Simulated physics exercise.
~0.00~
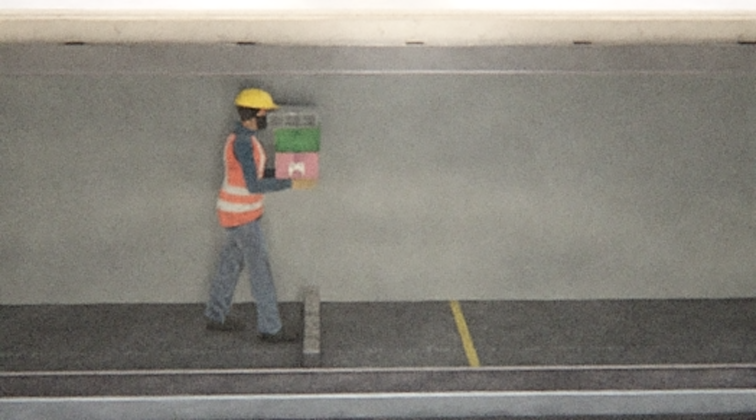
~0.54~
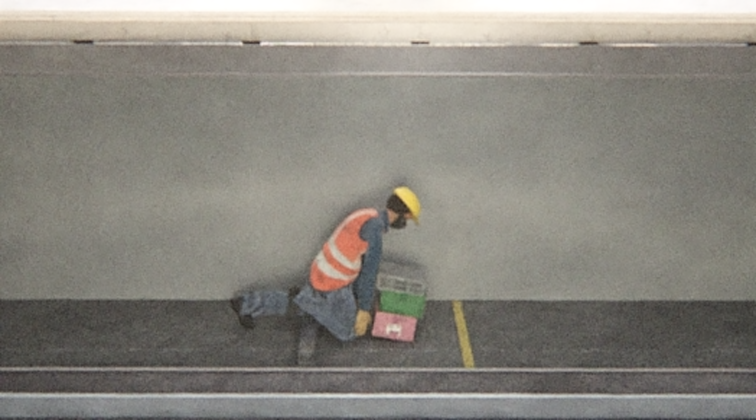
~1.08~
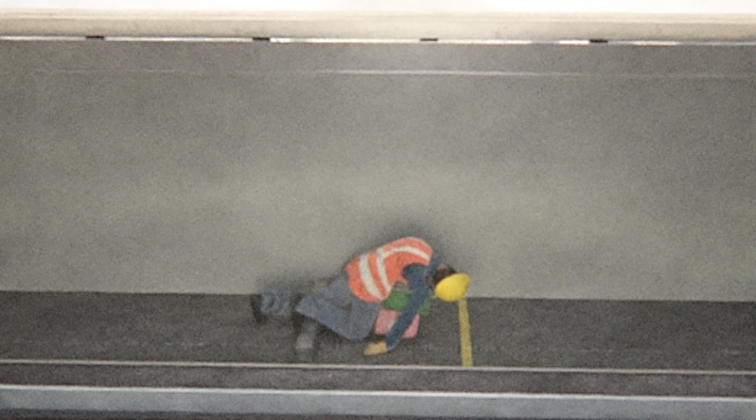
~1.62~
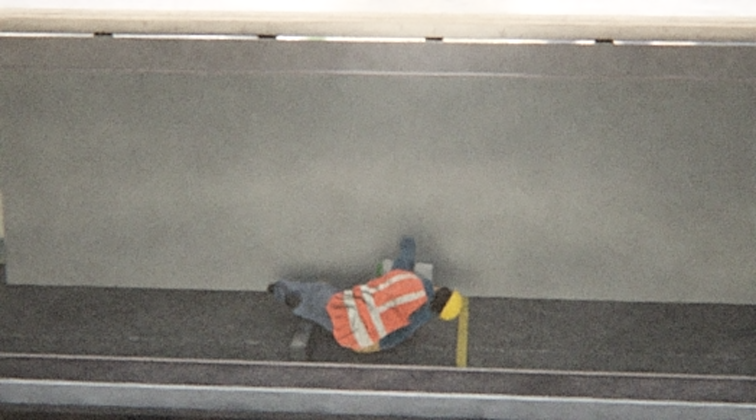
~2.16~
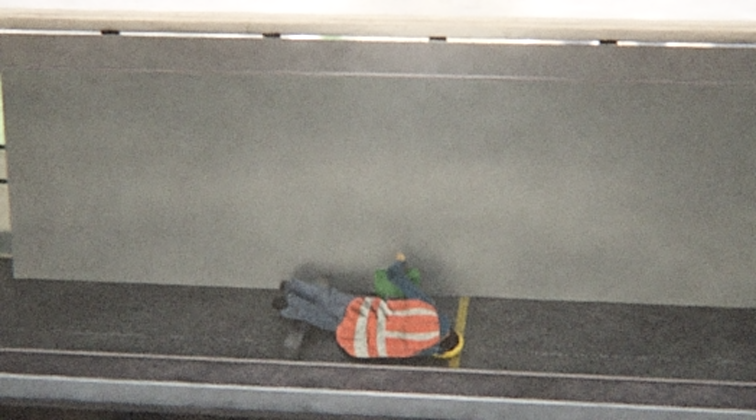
We see a courier in a yellow helmet and orange vest holding stacked grey, green and pink boxes behind a floor rail, then pitching right onto the knees and toppling over them, ending lying down with the grey crate short of the yellow line.
